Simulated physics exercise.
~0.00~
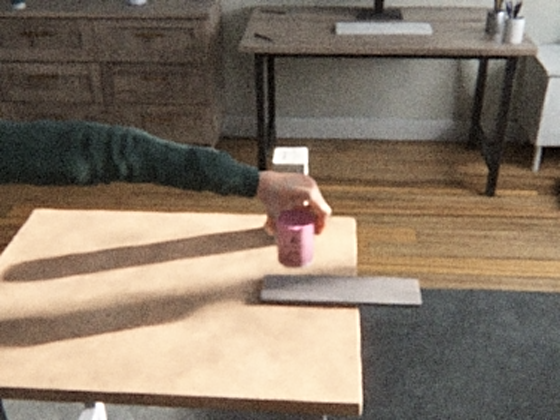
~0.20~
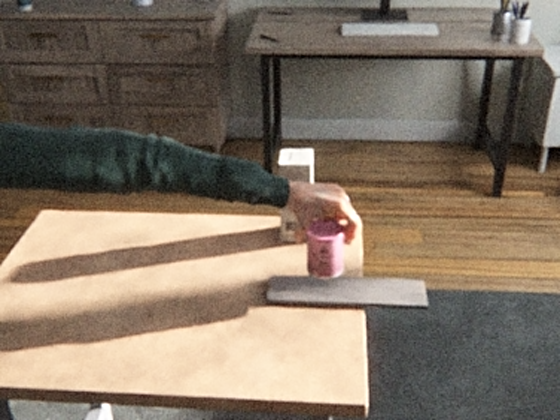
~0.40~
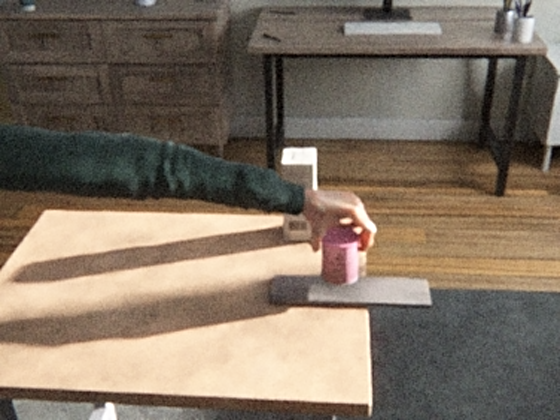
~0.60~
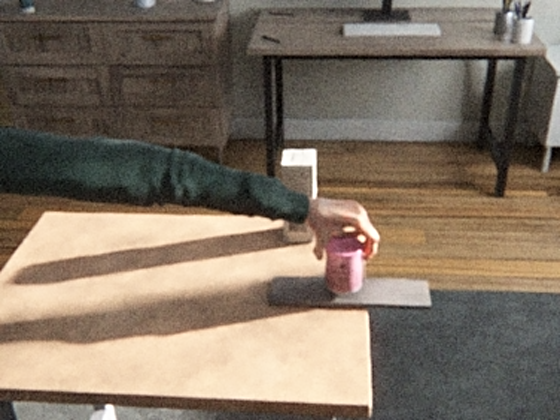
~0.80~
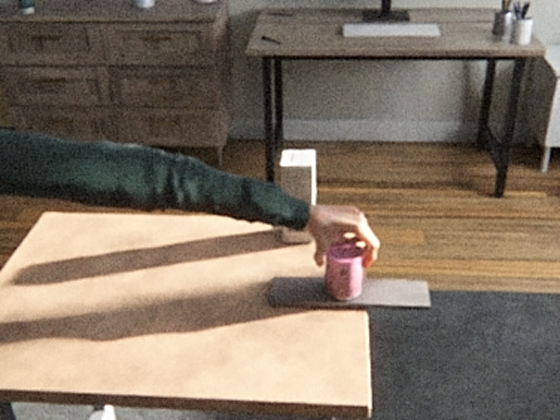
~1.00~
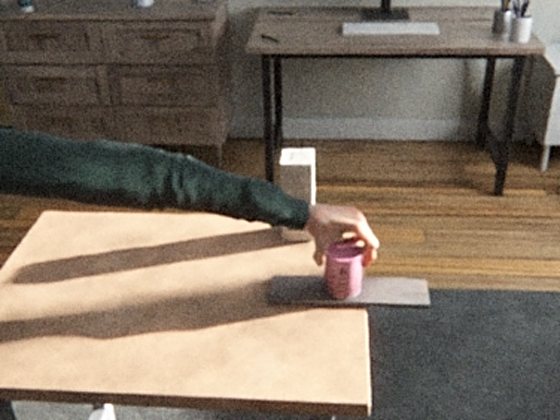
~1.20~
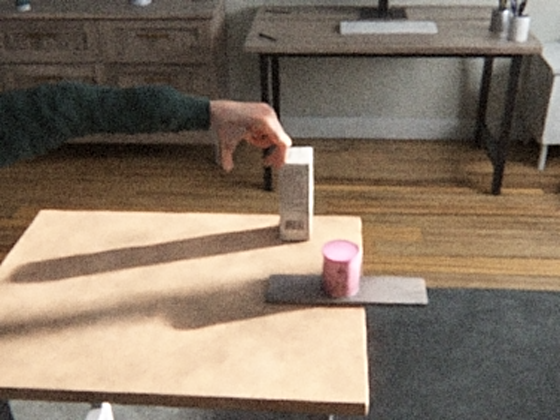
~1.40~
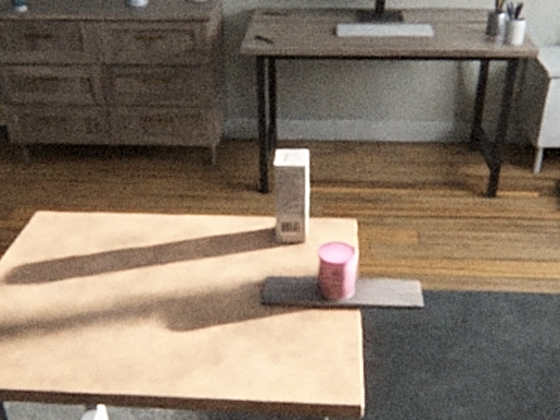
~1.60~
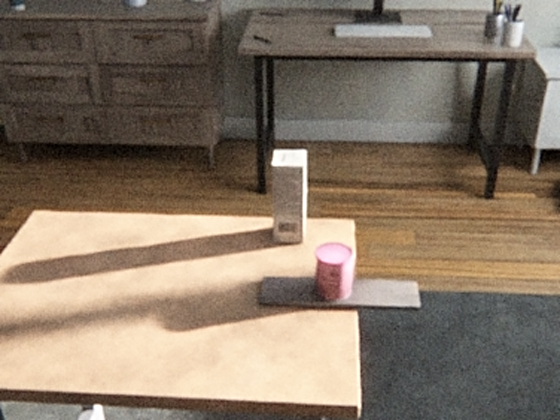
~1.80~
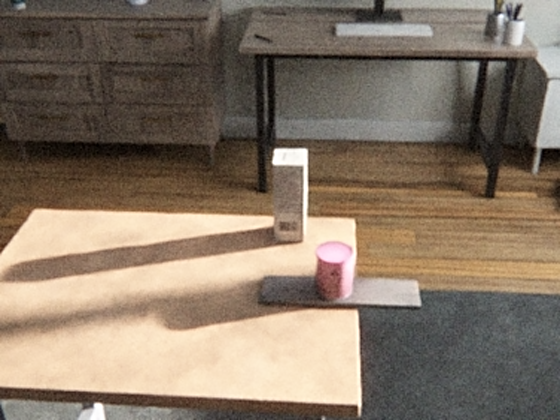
A hand in a dark green sleeve carries a pink tin over a pale wooden table, in a room seen from slightly above through a gently swaying camera. A flat grey board juts past the table's right edge, a tall white carton stands behind it, and a desk and drawers line the back wall. The hand moves the tin right, then lowers it upright onto the board near the table's edge. The fingers let go, and the arm draws back to the left and leaves. The board holds, and tin, board and carton all stay still.
